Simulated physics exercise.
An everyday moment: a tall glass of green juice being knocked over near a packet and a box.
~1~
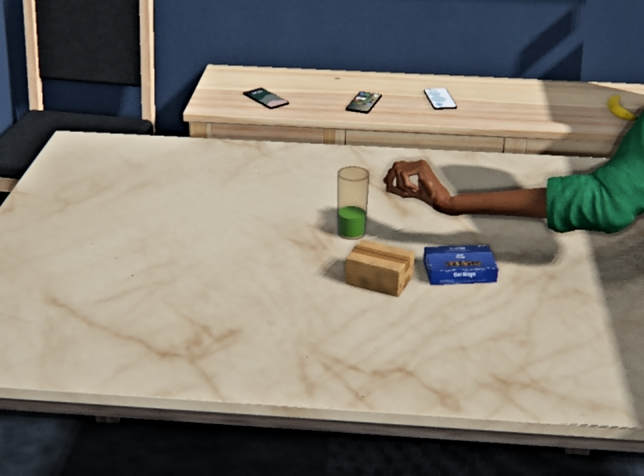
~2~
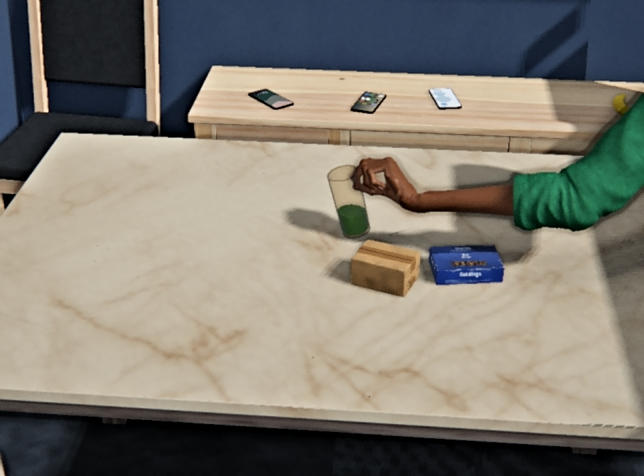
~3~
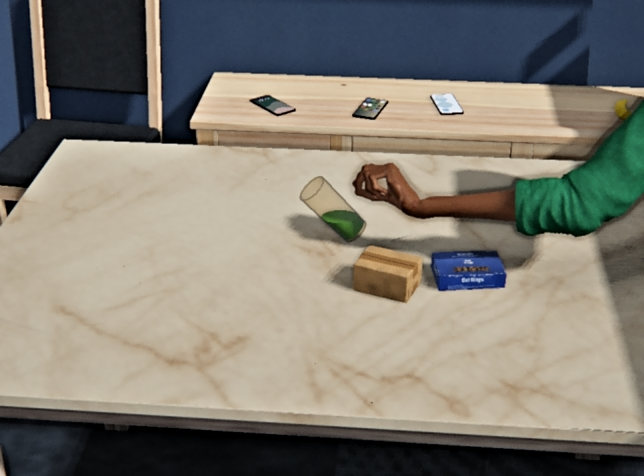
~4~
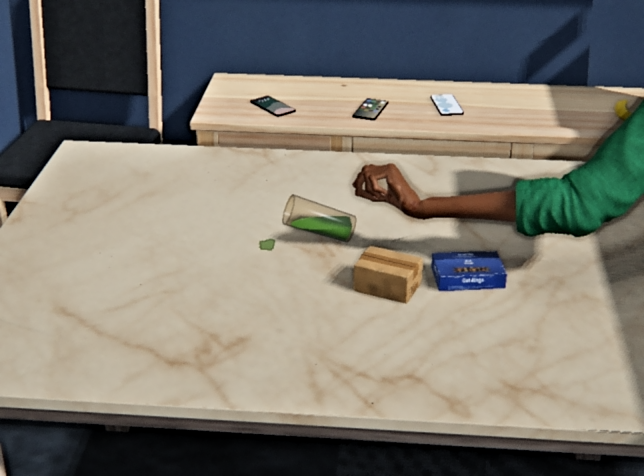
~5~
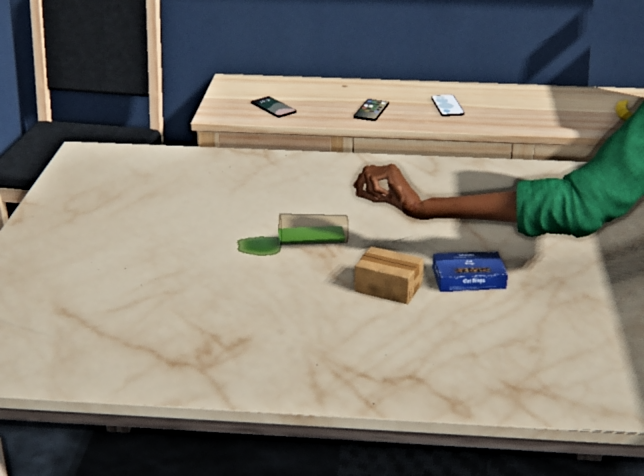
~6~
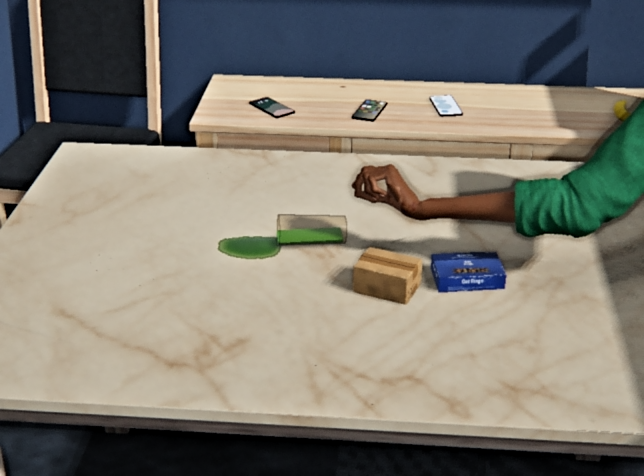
A dark-skinned hand in a green sleeve reaches in from the right and knocks a tall glass of green juice leftward onto its side, and a green puddle spreads from its mouth. The pale marble table is seen from slightly above, with a tan box and a blue packet in front. Behind, three phones lie on a wooden bench beside a dark chair, as the view shifts slightly early on, then steadies.
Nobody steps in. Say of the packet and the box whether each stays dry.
Take the packet: It is left dry. Take the box: It is left dry.
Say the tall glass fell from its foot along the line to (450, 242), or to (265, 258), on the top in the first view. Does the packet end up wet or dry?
In the first try it is reached; in the second it remains untouched.
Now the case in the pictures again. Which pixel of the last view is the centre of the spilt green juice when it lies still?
Roughly at (170, 252).
Shortly, the puddle covers about as much as a plate; the packet is still dry; the box is still dry.
At the finish, the puddle covers about as much as a plate; the packet is still dry; the box is still dry.
